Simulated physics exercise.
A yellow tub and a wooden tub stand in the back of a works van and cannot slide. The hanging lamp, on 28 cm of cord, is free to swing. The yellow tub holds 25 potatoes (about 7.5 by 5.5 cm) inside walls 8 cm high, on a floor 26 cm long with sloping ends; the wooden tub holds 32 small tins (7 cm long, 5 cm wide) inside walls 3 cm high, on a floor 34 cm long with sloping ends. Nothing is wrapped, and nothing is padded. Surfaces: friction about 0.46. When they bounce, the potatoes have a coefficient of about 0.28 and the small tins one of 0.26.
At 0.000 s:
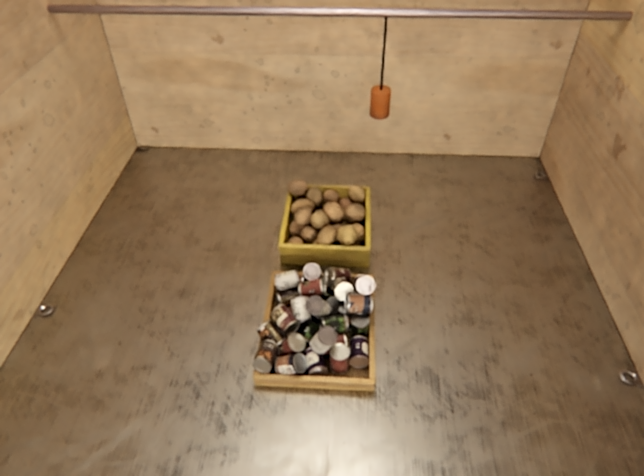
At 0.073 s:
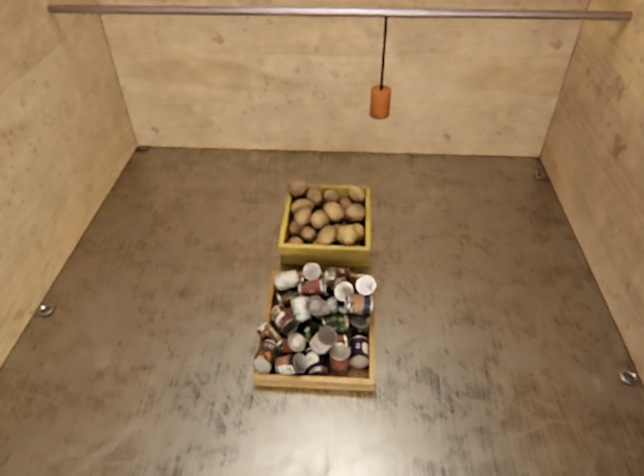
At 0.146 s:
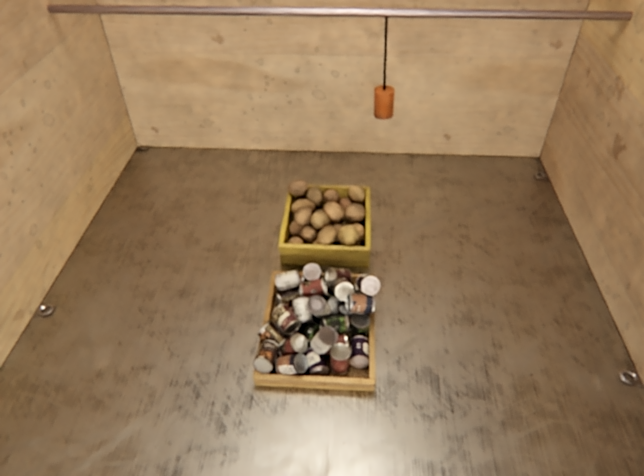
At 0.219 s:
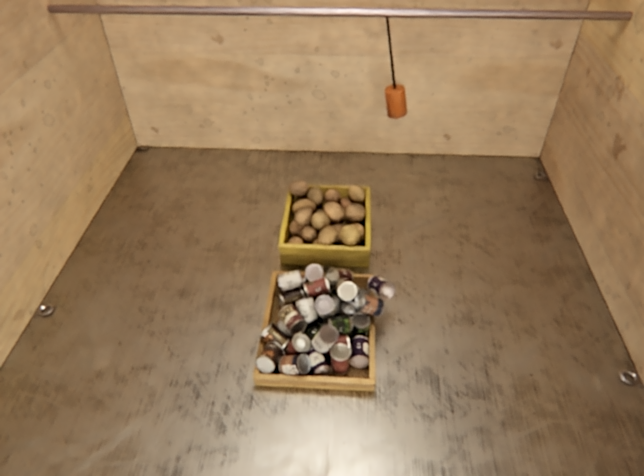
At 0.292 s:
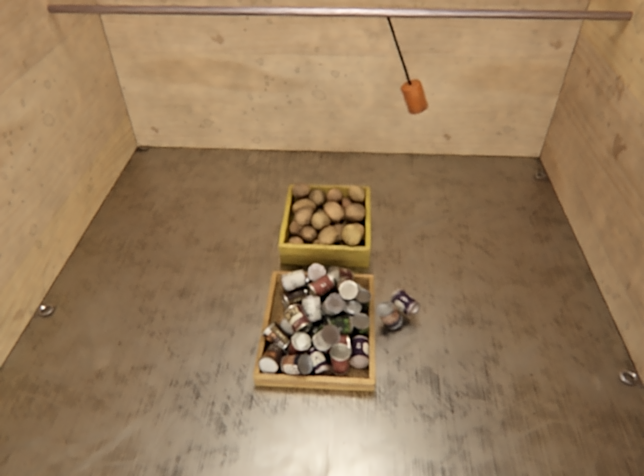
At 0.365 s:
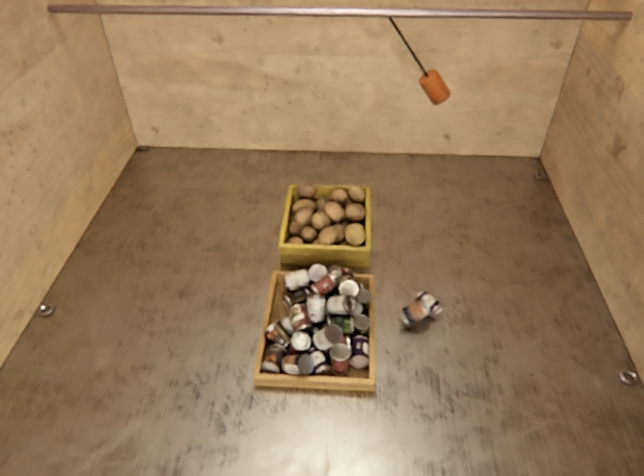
The orange hanging lamp, still at first, swung farther and farther to the right, while two small tins slid off the heaped wooden tub onto the floor, to the right of it.
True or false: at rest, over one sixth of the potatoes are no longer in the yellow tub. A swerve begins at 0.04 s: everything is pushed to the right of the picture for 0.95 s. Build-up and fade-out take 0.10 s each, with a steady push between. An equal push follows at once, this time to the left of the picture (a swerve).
False.
After 0.71 s, yellow tub 25 in, 0 out and wooden tub 28 in, 4 out.
After 1.15 s, yellow tub 24 in, 1 out and wooden tub 27 in, 5 out.
After 1.76 s, yellow tub 24 in, 1 out and wooden tub 21 in, 11 out.
Outcome (at 2.54 s), yellow tub 24 in, 1 out and wooden tub 20 in, 12 out. Asked share, 1 of 25, 4 per cent.
